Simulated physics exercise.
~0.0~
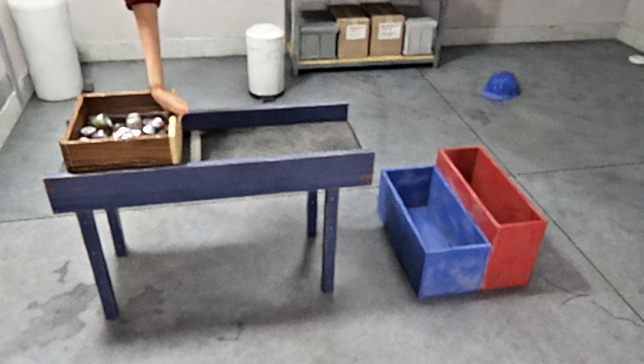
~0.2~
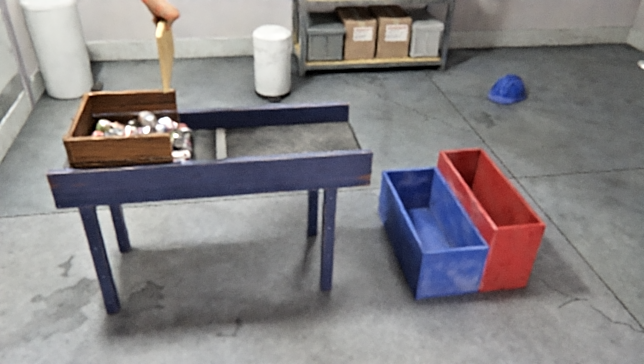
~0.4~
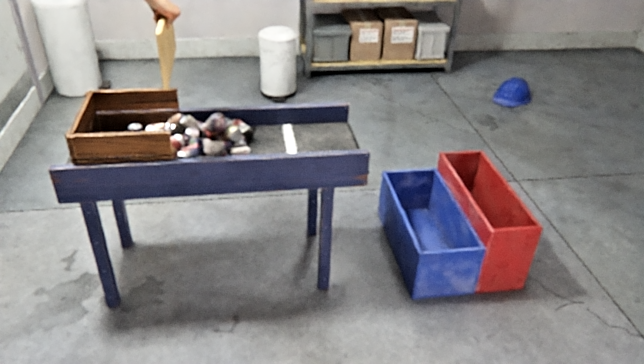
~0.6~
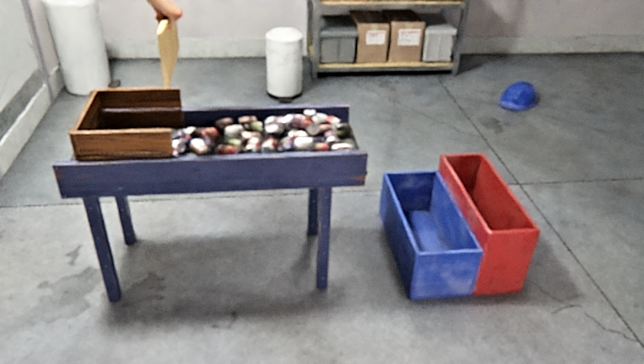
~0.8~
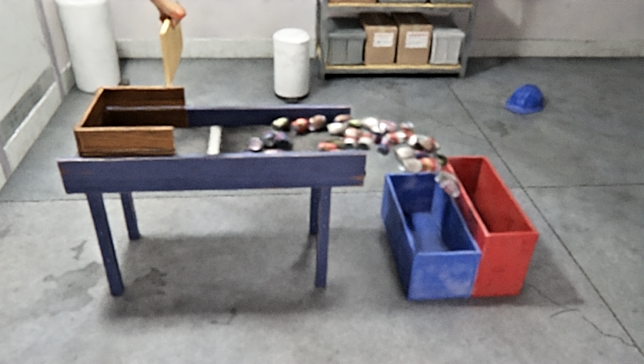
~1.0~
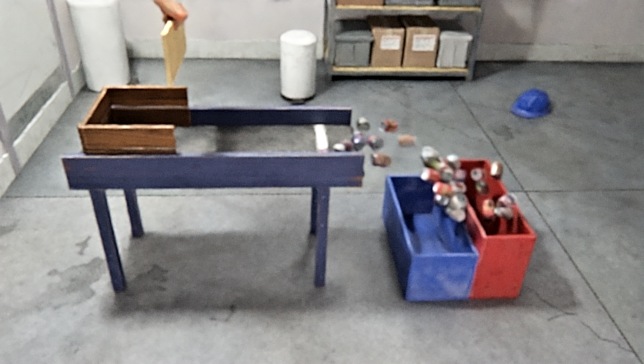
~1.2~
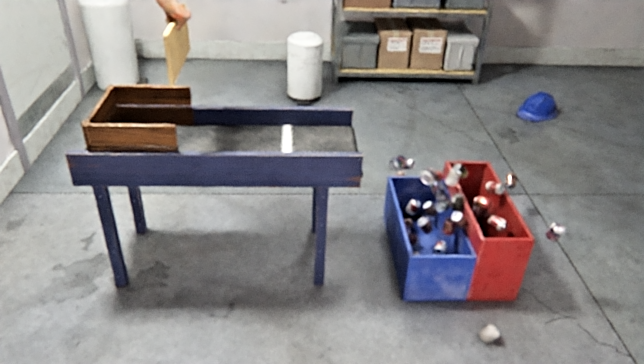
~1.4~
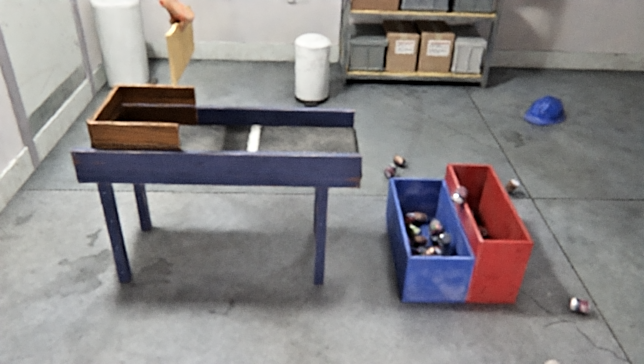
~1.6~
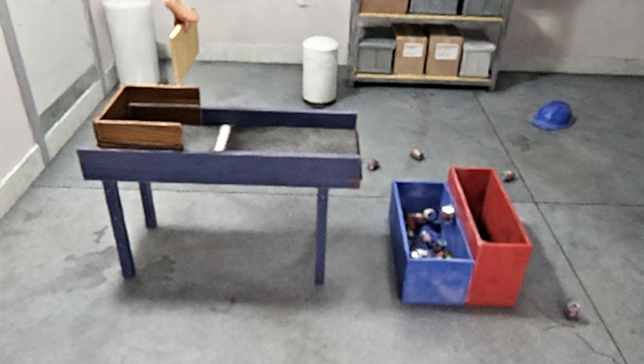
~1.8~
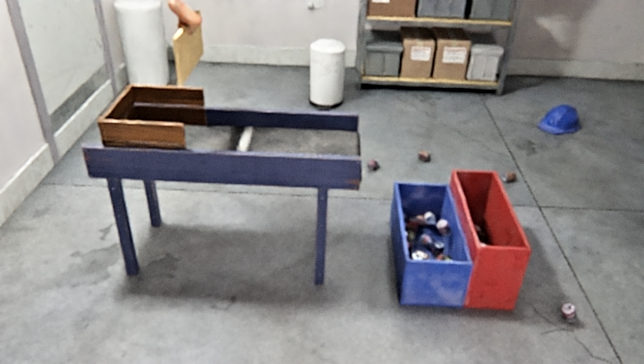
Small cans ride a belt rightward and tumble off, most landing in the blue tub.
